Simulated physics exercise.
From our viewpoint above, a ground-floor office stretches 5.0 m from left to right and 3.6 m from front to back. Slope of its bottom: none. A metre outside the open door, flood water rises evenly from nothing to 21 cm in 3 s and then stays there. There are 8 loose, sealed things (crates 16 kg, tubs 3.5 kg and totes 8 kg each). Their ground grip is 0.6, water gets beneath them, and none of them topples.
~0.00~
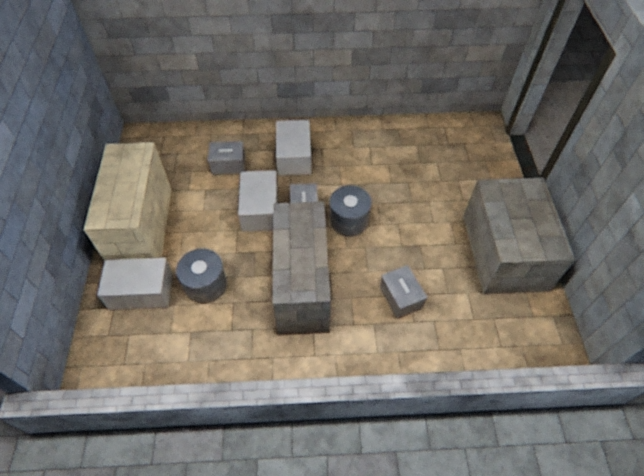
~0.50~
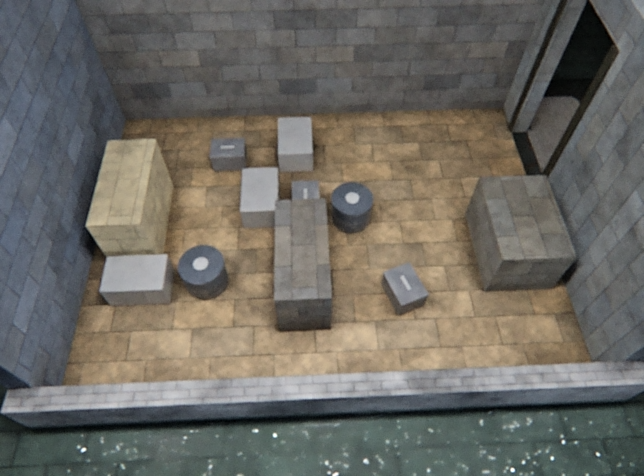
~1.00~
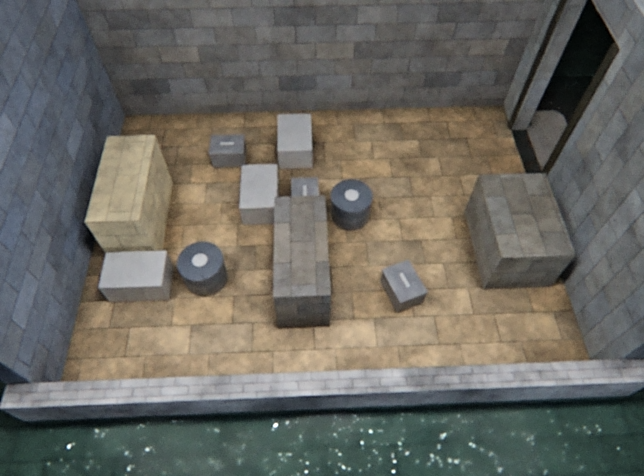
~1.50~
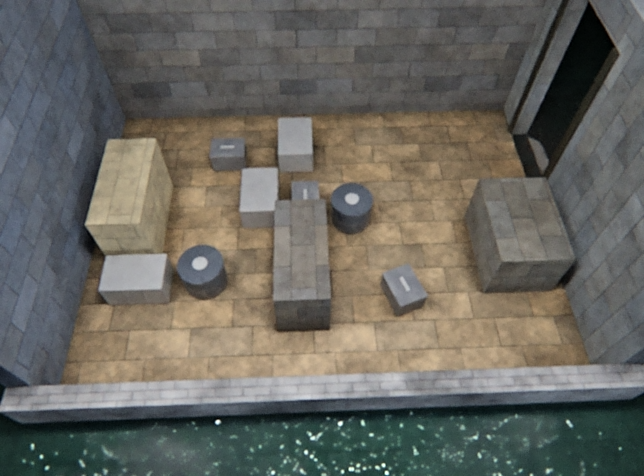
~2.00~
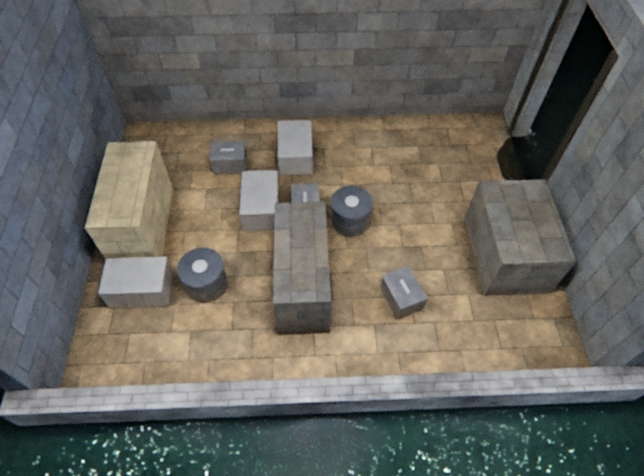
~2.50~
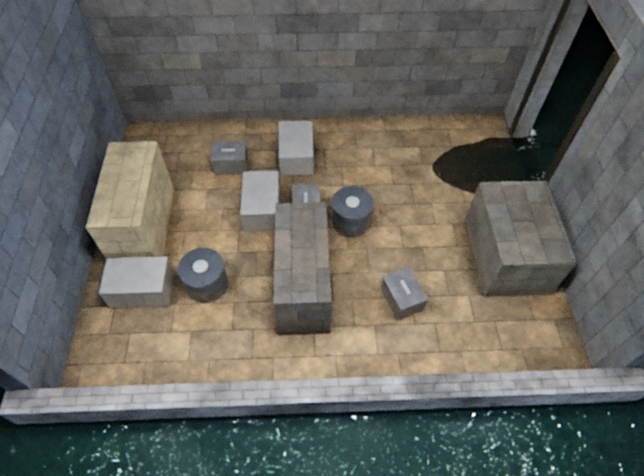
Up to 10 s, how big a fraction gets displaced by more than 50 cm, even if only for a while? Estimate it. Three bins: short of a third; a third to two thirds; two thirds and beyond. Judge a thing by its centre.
Bin: Two thirds and beyond.
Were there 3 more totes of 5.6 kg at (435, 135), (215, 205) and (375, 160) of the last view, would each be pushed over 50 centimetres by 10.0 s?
Result, in listed order: Exceeded / exceeded / exceeded.
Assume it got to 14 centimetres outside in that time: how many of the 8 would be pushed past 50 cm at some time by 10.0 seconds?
Then it comes to 1.
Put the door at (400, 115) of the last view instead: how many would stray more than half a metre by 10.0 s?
In that case 2 of them.
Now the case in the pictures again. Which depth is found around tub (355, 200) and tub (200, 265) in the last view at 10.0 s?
2 and 6 cm.
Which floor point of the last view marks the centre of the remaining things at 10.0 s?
I'd put it around (245, 267).
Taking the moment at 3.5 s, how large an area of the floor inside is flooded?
Around 4.0 m2 of it.
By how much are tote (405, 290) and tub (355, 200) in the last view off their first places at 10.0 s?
First 0 cm, then 200 cm.
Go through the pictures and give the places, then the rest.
A crate at (132, 276) rests on the ground; a tub at (351, 201) rests on the ground; 0.0 m2 under water; 0 of 8 have shifted, in the first frame.
A crate at (134, 273) rests on the ground; a tub at (352, 198), on the bottom; 0.0 m2 under water; 0 of 8 have shifted, in the second frame.
A crate at (133, 269), on the bottom; a tub at (352, 195) rests on the ground; water covers 0.0 m2; 0 of 8 have shifted, in the third frame.
A crate at (133, 272) rests on the ground; a tub at (352, 199), on the bottom; 0.0 m2 under water; 0 of 8 have shifted, in the fourth frame.
A crate at (133, 275), on the bottom; a tub at (352, 202) rests on the ground; 0.2 m2 under water; 0 of 8 have shifted, in the fifth frame.
A crate at (134, 275) rests on the ground; a tub at (353, 202) rests on the ground; 0.8 m2 under water; 0 of 8 have shifted, in the sixth frame.
After 3.5 s 0 of 8 are over 50 cm from their spots; 0 afloat.
After 4.5 s 0 of 8 are over 50 cm from their spots; 1 afloat.
After 7.0 s 5 of 8 are over 50 cm from their spots; 1 afloat.
After 10.0 s 6 of 8 are over 50 cm from their spots, and 6 have been at some point; 3 afloat.
